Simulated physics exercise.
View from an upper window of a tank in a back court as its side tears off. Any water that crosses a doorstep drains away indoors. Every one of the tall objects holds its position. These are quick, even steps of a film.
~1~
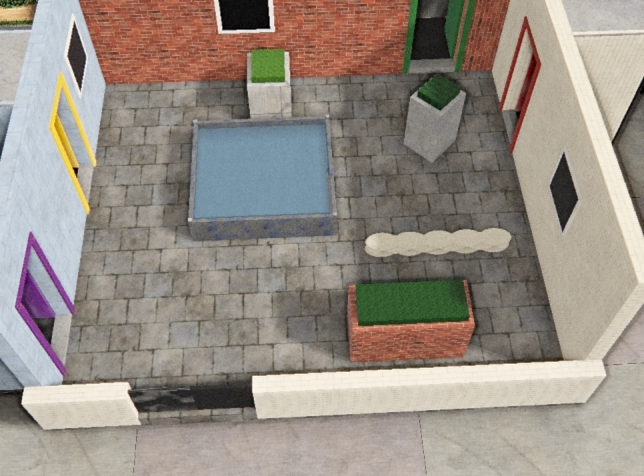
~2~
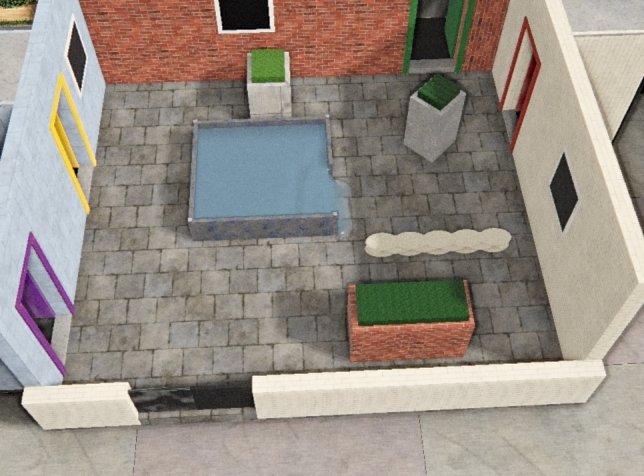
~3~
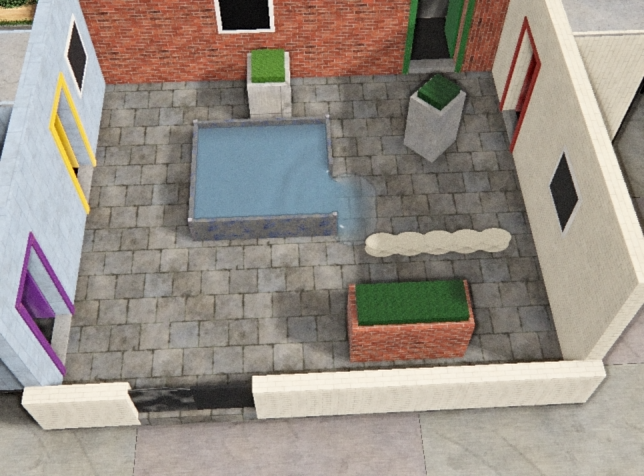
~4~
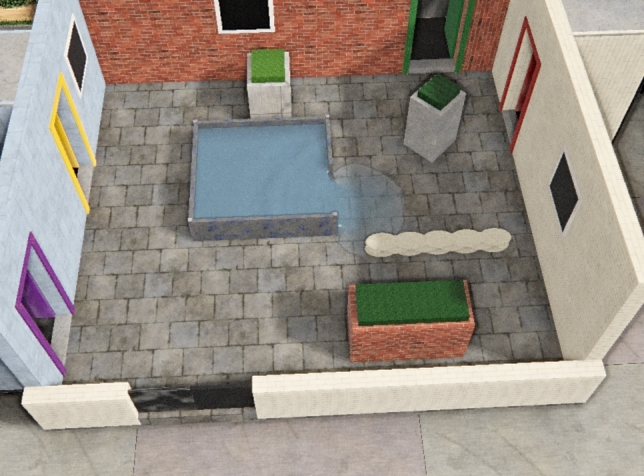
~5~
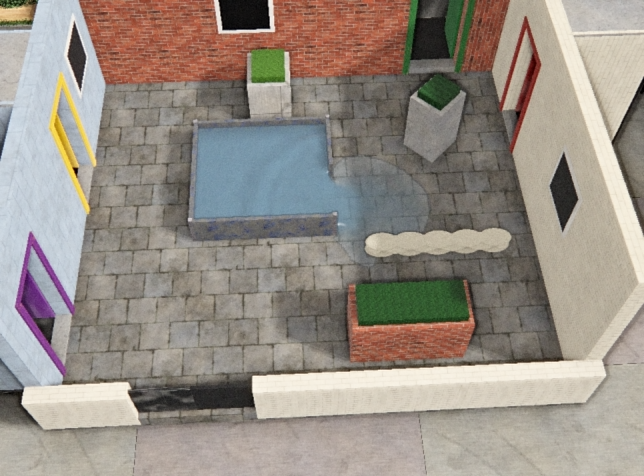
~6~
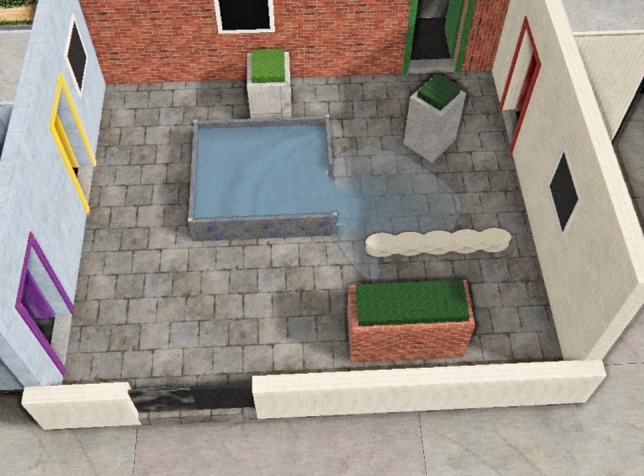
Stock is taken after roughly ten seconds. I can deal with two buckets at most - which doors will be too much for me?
Here is how it goes: The purple door will be manageable; the green door will be manageable; the red door will be too much; the yellow door will be manageable.
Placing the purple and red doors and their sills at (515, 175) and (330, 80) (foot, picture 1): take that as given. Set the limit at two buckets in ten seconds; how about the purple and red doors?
One by one: The purple door passes that mark; the red door holds.
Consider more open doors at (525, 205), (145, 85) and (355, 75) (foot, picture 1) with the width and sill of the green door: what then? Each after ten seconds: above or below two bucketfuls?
In order, the new doors go: Overshoots, undershoots, undershoots.
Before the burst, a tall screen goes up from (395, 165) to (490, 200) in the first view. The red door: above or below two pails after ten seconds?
Note - red door does not reach it.
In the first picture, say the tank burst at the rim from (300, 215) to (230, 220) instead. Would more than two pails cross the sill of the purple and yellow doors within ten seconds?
Purple door crosses the threshold; yellow door falls short.
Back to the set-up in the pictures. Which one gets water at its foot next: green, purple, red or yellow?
I choose the red door.
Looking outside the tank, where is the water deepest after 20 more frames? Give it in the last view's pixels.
Somewhere near (513, 213).
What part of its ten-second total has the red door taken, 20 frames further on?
Around 25 %.
A moment on, water covers 15 % of the floor; the purple door not reached, the green door not reached, the red door not reached, the yellow door not reached.
Next, water covers 20 % of the floor; the purple door not reached, the green door not reached, the red door wet at the sill, nothing in, the yellow door not reached.
Then, water covers 35 % of the floor; the purple door not reached, the green door wet at the sill, nothing in, the red door under two buckets in, the yellow door not reached.
Later, water covers 50 % of the floor; the purple door not reached, the green door under two buckets in, the red door over two buckets in, the yellow door not reached.
In the end, water covers 75 % of the floor; the purple door wet at the sill, nothing in, the green door under two buckets in, the red door over two buckets in, the yellow door wet at the sill, nothing in.
